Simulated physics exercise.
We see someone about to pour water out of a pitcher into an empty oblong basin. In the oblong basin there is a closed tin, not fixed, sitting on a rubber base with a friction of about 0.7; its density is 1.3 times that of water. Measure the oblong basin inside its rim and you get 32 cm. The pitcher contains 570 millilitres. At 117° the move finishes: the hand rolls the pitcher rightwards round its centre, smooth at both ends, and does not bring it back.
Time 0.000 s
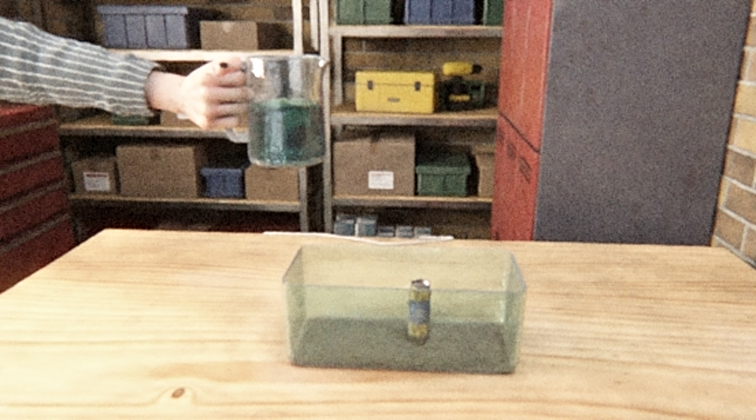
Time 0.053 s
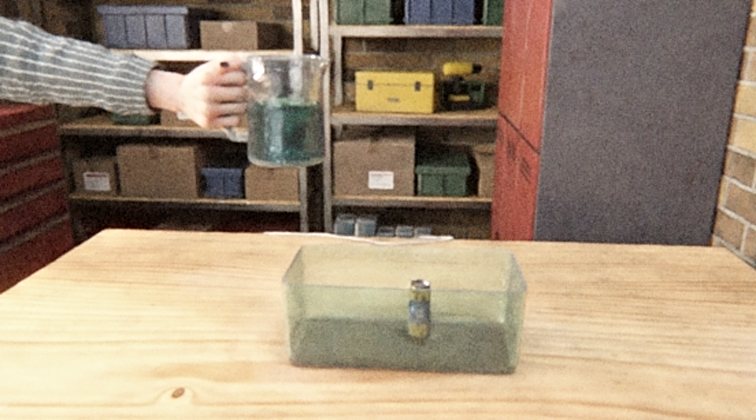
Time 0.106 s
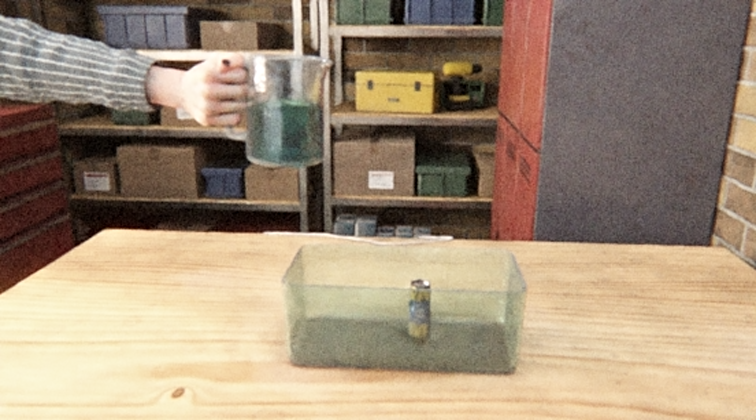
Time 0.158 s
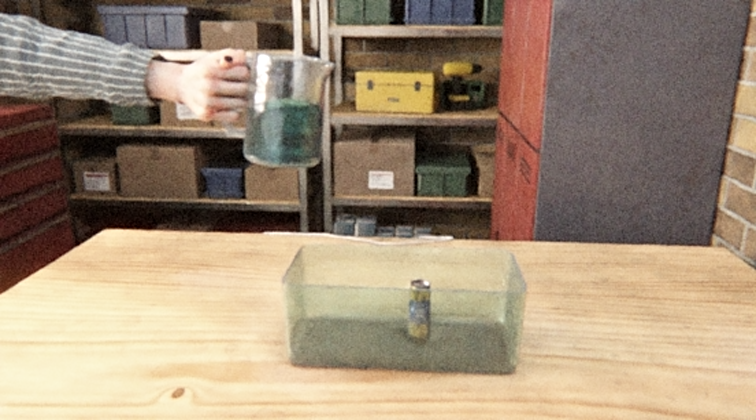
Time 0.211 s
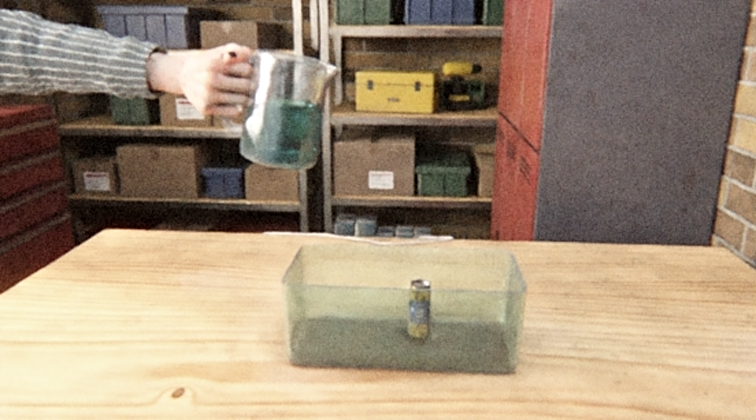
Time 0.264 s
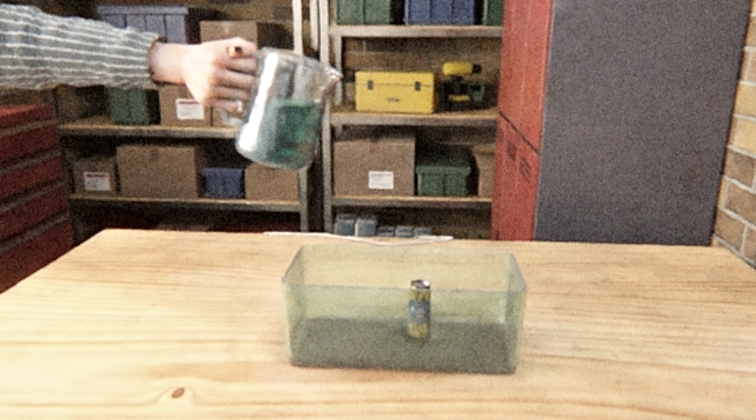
A hand holding a glass pitcher of blue-green liquid slowly tilting it rightwards above an oblong basin containing a small tin.
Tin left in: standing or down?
Down.
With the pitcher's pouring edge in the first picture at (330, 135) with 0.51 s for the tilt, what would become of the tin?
Result: Tin upright.
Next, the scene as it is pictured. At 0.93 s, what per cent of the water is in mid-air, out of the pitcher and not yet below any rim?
About 36 percent.
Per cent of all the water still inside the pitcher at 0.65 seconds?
Roughly 94 %.
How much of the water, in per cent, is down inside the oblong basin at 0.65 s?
I'd put it near 0 percent.
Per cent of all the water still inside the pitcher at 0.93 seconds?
30 %.
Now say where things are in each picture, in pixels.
Tilt 0°; pouring edge (331, 59); surface from (252, 103) to (321, 104); the oblong basin's rim runs from (292, 264) to (519, 271); the tin's top is at (420, 286), in the first picture.
Tilt 1°; pouring edge (331, 60); surface from (252, 103) to (321, 104), in the second picture.
Tilt 3°; pouring edge (333, 62); surface from (252, 104) to (322, 104), in the third picture.
Tilt 6°; pouring edge (336, 65); surface from (253, 104) to (322, 104), in the fourth picture.
Tilt 11°; pouring edge (339, 70); surface from (252, 105) to (323, 104), in the fifth picture.
Tilt 17°; pouring edge (343, 76); surface from (252, 103) to (323, 105), in the sixth picture.
By 0.65 s the tilt is 80° and 94 per cent is still to pour; the tin stands where it began.
By 0.93 s the tilt is 113° and 30 per cent is still to pour; the tin stands 1 cm from where it began.
By 1.23 s the tilt is 117° and 1 per cent is still to pour; the tin leans 38°.
By 1.55 s the tilt is 117° and 0 per cent is still to pour; the tin lies on its side.
At rest the tin lies on its side.
